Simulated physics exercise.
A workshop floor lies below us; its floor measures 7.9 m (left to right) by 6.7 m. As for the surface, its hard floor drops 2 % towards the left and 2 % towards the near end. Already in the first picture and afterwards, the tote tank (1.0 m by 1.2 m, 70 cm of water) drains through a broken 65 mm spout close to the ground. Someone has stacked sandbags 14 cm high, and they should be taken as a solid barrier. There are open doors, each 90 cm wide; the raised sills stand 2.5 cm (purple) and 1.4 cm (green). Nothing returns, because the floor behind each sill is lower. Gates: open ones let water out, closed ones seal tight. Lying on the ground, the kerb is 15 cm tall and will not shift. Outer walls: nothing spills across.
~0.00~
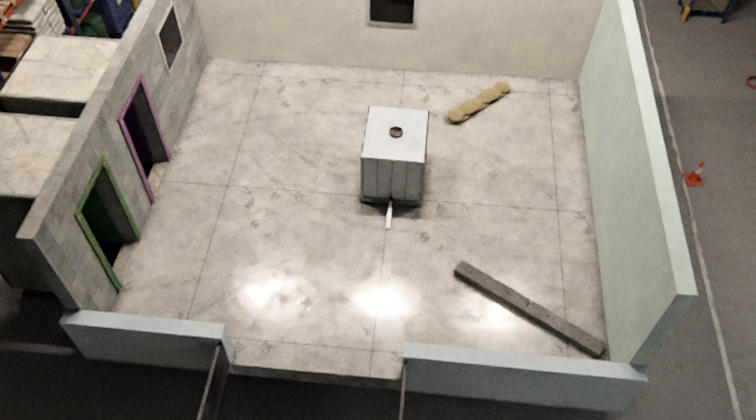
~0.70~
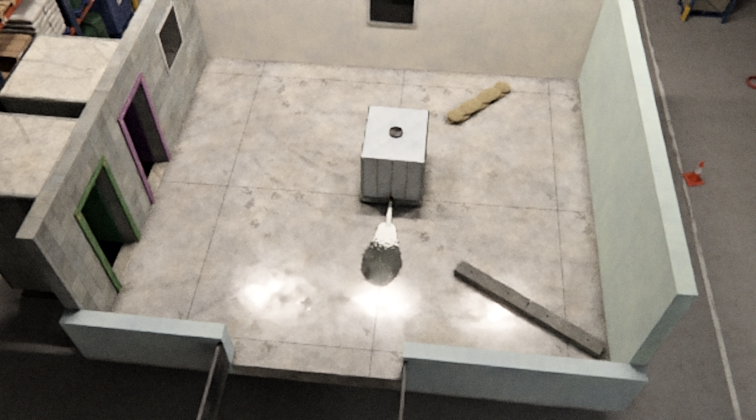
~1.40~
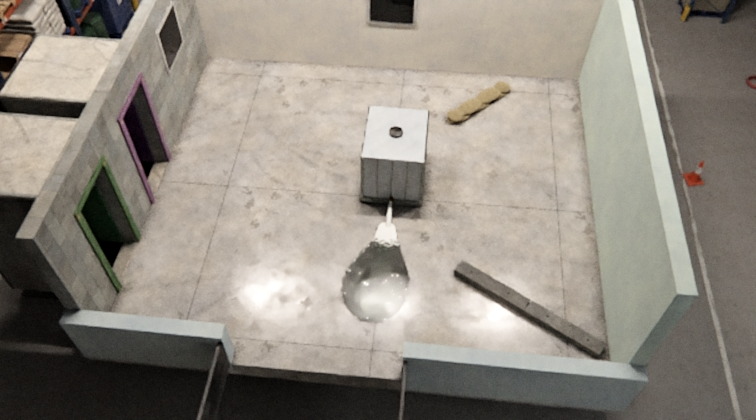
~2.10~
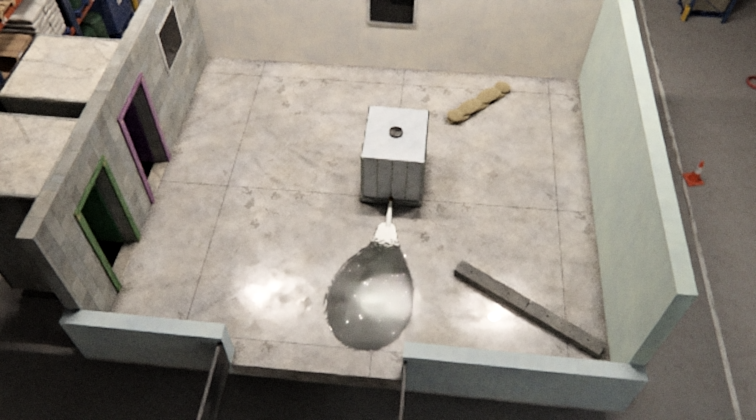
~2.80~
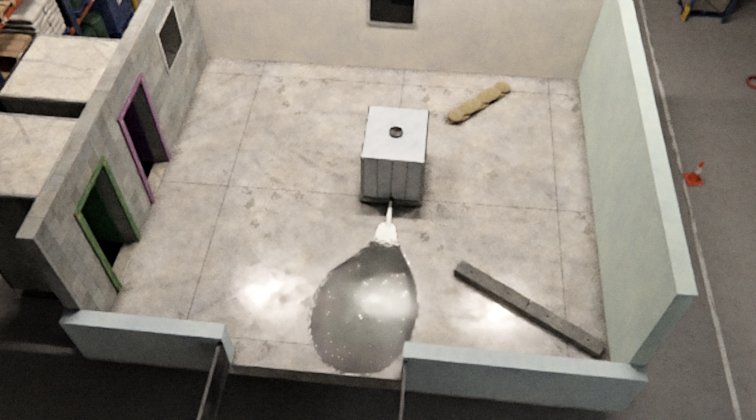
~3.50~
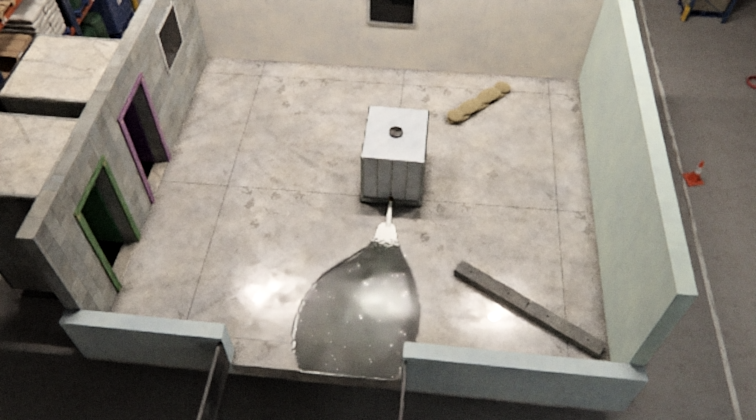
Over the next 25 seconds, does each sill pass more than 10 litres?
Purple door - no, green door - no.
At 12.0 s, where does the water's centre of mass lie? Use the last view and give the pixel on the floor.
Centre of the water: Close to (338, 313).
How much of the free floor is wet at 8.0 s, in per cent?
Near 10 per cent of the floor.
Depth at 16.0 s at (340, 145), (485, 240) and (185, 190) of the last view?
Depths: About 0.0, 0.0, 0.0 cm.
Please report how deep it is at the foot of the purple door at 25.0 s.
Roughly 0.0 centimetres.
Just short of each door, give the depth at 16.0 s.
Purple 0.0 cm, green 0.0 cm.
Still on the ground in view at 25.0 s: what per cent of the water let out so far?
I'd put it at around 26 per cent.
After 5.0 s water covers 5 % of the floor and is deepest (2 cm) near (389, 237); purple door not reached, green door not reached.
After 8.0 s water covers 10 % of the floor and is deepest (2 cm) near (389, 237); purple door not reached, green door not reached.
After 12.0 s water covers 10 % of the floor and is deepest (2 cm) near (389, 237); purple door not reached, green door not reached.
After 16.0 s water covers 10 % of the floor and is deepest (2 cm) near (102, 337); purple door not reached, green door not reached.
After 25.0 s water covers 10 % of the floor and is deepest (3 cm) near (102, 337); purple door not reached, green door not reached.
